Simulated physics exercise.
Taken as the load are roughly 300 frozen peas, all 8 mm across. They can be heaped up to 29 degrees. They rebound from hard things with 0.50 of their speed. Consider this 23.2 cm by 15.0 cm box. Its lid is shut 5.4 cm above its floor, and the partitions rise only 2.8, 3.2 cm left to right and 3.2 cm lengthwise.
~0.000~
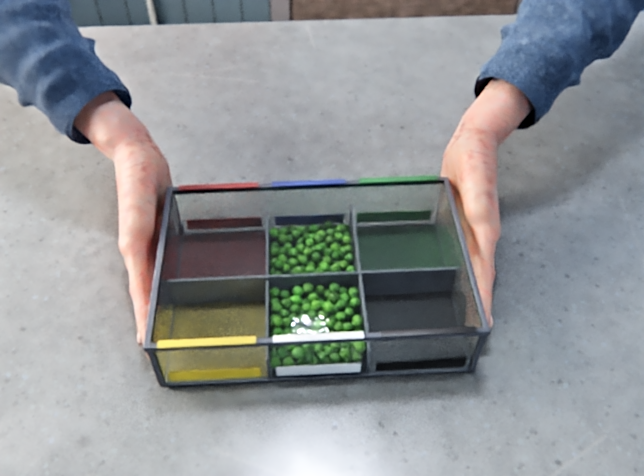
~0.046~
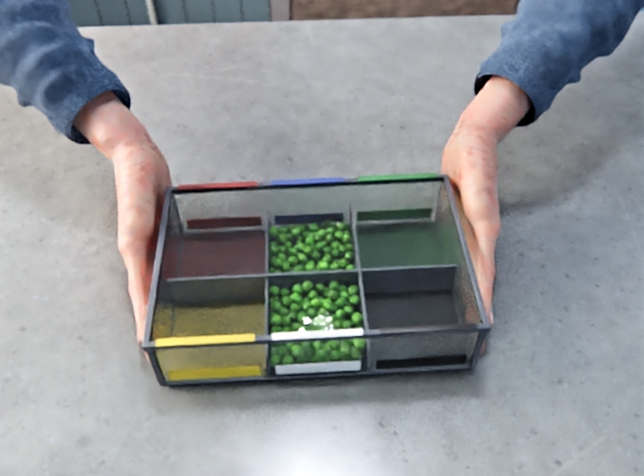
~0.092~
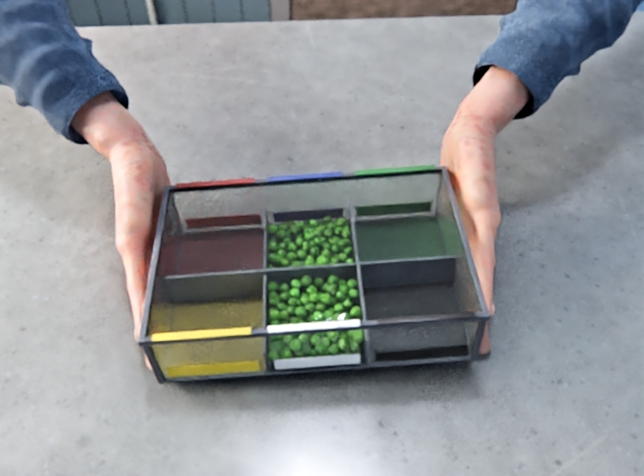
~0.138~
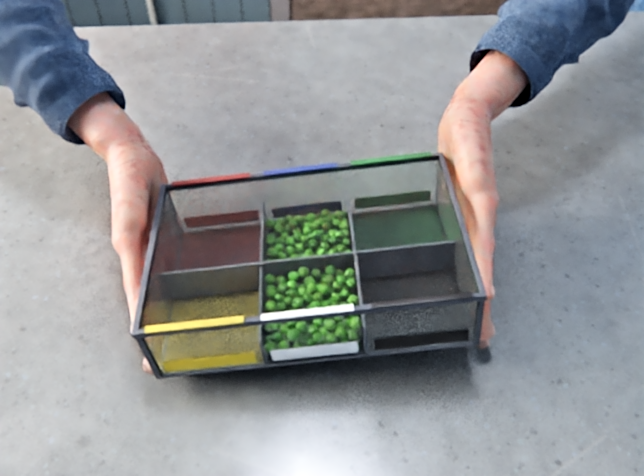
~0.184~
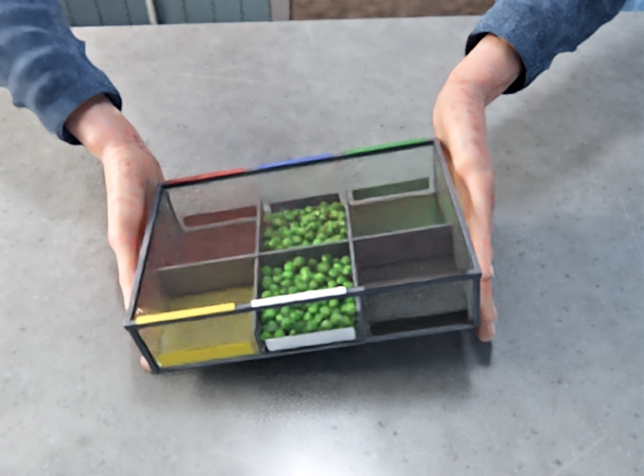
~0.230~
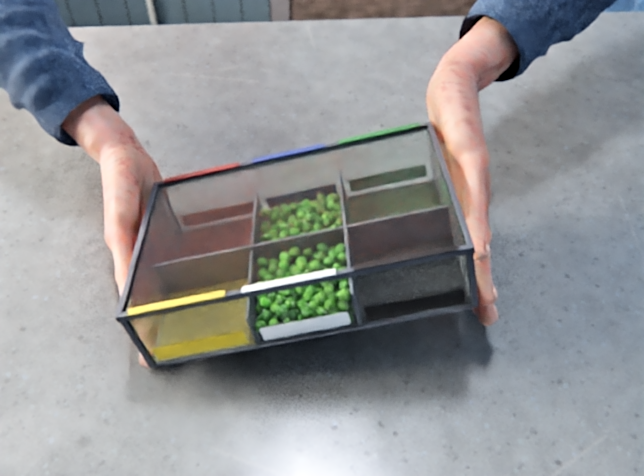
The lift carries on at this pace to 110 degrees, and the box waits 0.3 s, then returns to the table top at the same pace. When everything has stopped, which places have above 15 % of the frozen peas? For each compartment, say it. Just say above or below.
In order: Red compartment: Crosses the line. Blue compartment: Stays behind the line. Green compartment: Stays behind the line. Yellow compartment: Stays behind the line. White compartment: Stays behind the line. Black compartment: Stays behind the line.
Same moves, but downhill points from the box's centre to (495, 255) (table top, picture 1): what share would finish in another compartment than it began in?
Something like 100 in a hundred.
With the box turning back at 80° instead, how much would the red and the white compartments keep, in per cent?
You'd see red with 50 % and white with 25 %.
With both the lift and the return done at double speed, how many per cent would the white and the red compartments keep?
Per cent - white: 0; red: 85.
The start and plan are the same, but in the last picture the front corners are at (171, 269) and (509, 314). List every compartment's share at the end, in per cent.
Each compartment ends with this per cent: Red 0, blue 5, green 70, yellow 0, white 0 and black 25.
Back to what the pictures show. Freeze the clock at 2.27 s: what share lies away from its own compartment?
It comes to some 90 per cent.
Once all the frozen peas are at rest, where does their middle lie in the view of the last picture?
About (216, 248).
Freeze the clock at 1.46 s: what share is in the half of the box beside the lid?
80 per cent, give or take.
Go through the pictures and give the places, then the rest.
Box tilt 0 degrees, front corners at (151, 345) and (483, 329); blue 40 %, white 60 %, in the first picture.
Box tilt 1 degrees, front corners at (149, 343) and (483, 325), in the second picture.
Box tilt 3 degrees, front corners at (145, 339) and (483, 314), lowest corner left back, in the third picture.
Box tilt 7 degrees, front corners at (139, 331) and (480, 294), lowest corner left back, in the fourth picture.
Box tilt 11 degrees, front corners at (131, 323) and (475, 272), lowest corner left back, in the fifth picture.
Box tilt 16 degrees, front corners at (123, 315) and (467, 247), lowest corner left back; blue 40 %, white 60 %. The box's pace is about 90 degrees a second, in the sixth picture.
After 1.46 s, tilt 110 degrees; red 75 %, blue 20 %, yellow 5 %.
After 2.27 s, tilt 57 degrees; red 85 %, blue 10 %, yellow 5 %.
After 3.10 s, tilt 0 degrees; red 85 %, blue 10 %, yellow 5 %.
In the end, at 3.7 s, red 85 %, blue 10 %, green 0 %, yellow 5 %, white 0 %, black 0 %.
